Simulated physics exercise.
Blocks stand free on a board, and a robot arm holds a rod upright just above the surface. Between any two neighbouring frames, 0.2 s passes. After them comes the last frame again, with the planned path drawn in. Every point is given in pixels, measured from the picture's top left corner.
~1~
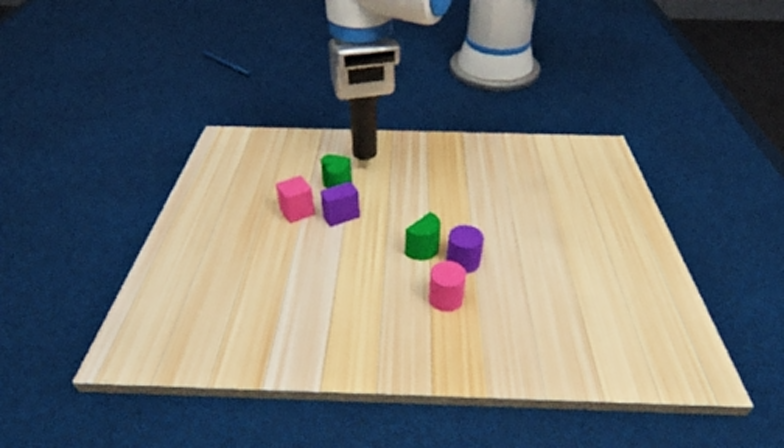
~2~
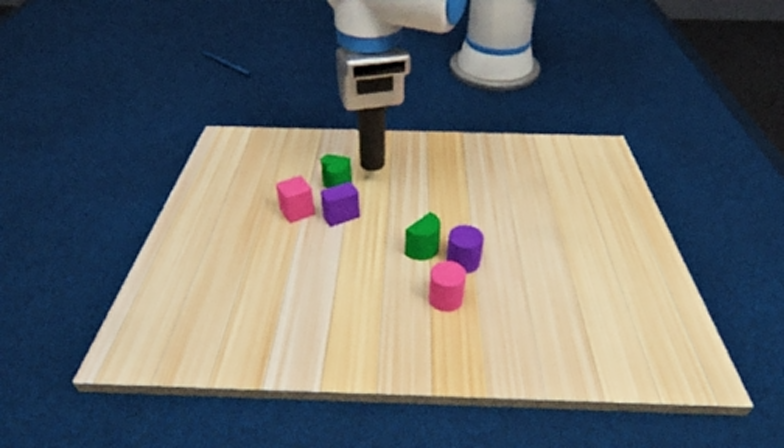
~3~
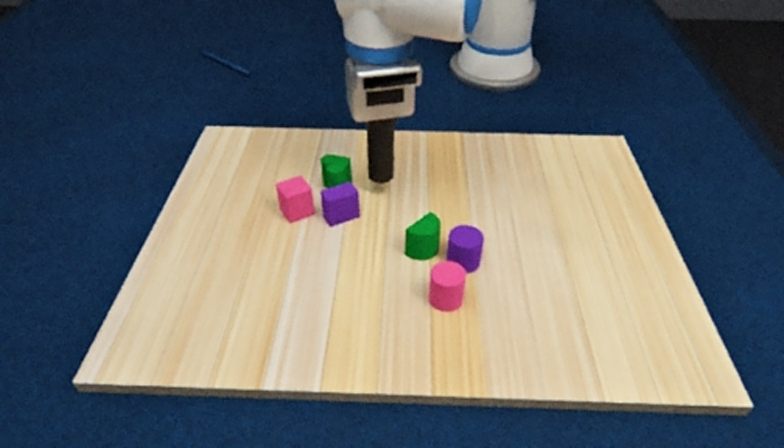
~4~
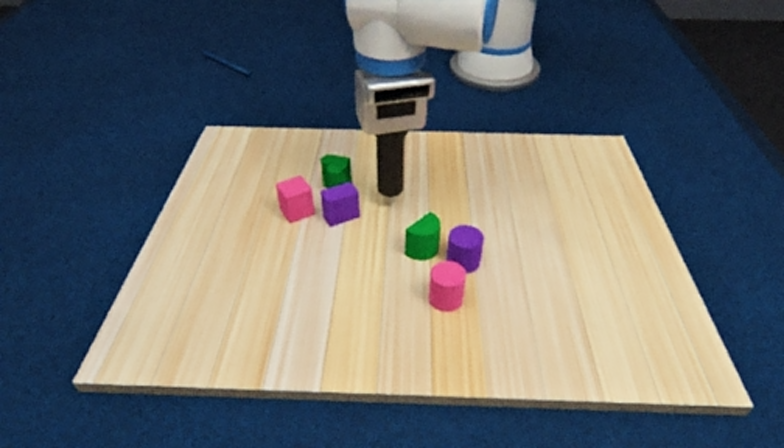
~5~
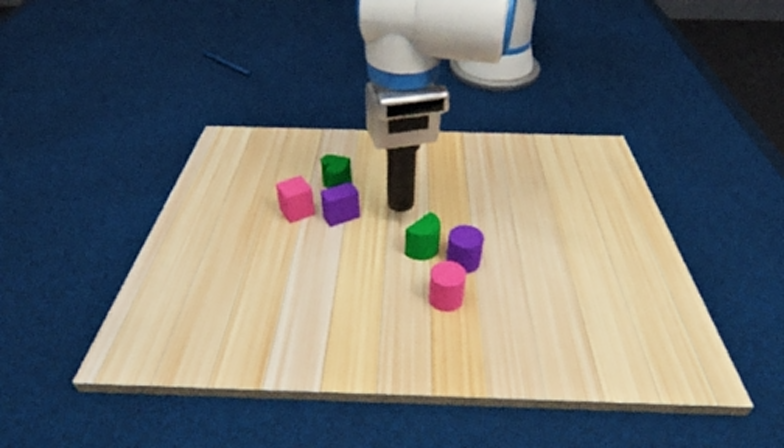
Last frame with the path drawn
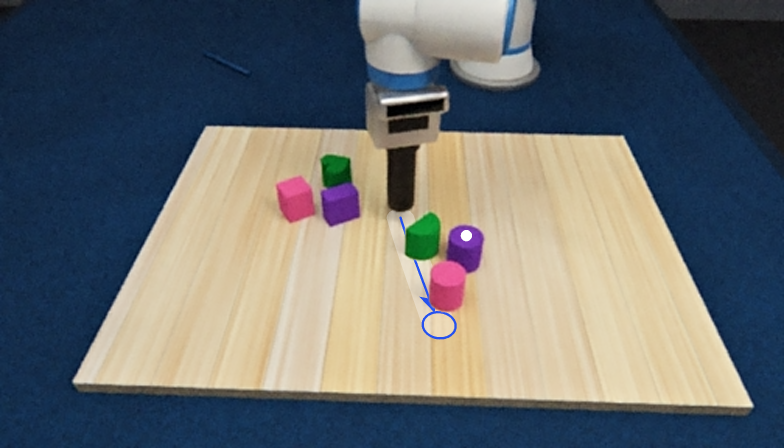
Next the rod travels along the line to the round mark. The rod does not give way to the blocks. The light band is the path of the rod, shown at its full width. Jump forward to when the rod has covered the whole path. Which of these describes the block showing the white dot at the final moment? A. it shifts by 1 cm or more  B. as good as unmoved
Choice A: It shifts by 1 cm or more.
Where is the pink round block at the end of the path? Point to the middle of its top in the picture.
The answer is (478, 299).
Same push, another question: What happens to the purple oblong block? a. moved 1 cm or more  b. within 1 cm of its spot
The answer is b.
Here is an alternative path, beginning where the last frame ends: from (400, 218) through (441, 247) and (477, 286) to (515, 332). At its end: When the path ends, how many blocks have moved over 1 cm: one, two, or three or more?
Looking at the path, I think two of the blocks end up more than 1 cm away.
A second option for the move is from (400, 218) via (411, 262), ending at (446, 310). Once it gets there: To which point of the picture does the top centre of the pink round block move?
The spot you're after is about (481, 298) in the image.
Drawn move, from (400, 218) to (439, 325); the dot is on the purple round block.
The first path, step by step. One third of the way, rod at (412, 235); green half-round block at (434, 234), turned 20° anticlockwise.
Two thirds of the way, rod at (425, 271); green half-round block at (451, 249), turned 50° anticlockwise; pink round block at (452, 277); purple round block at (479, 239).
At the end, rod at (440, 311); purple oblong block still; green half-round block at (451, 249), turned 55° anticlockwise; pink round block at (478, 299); purple round block at (479, 239).
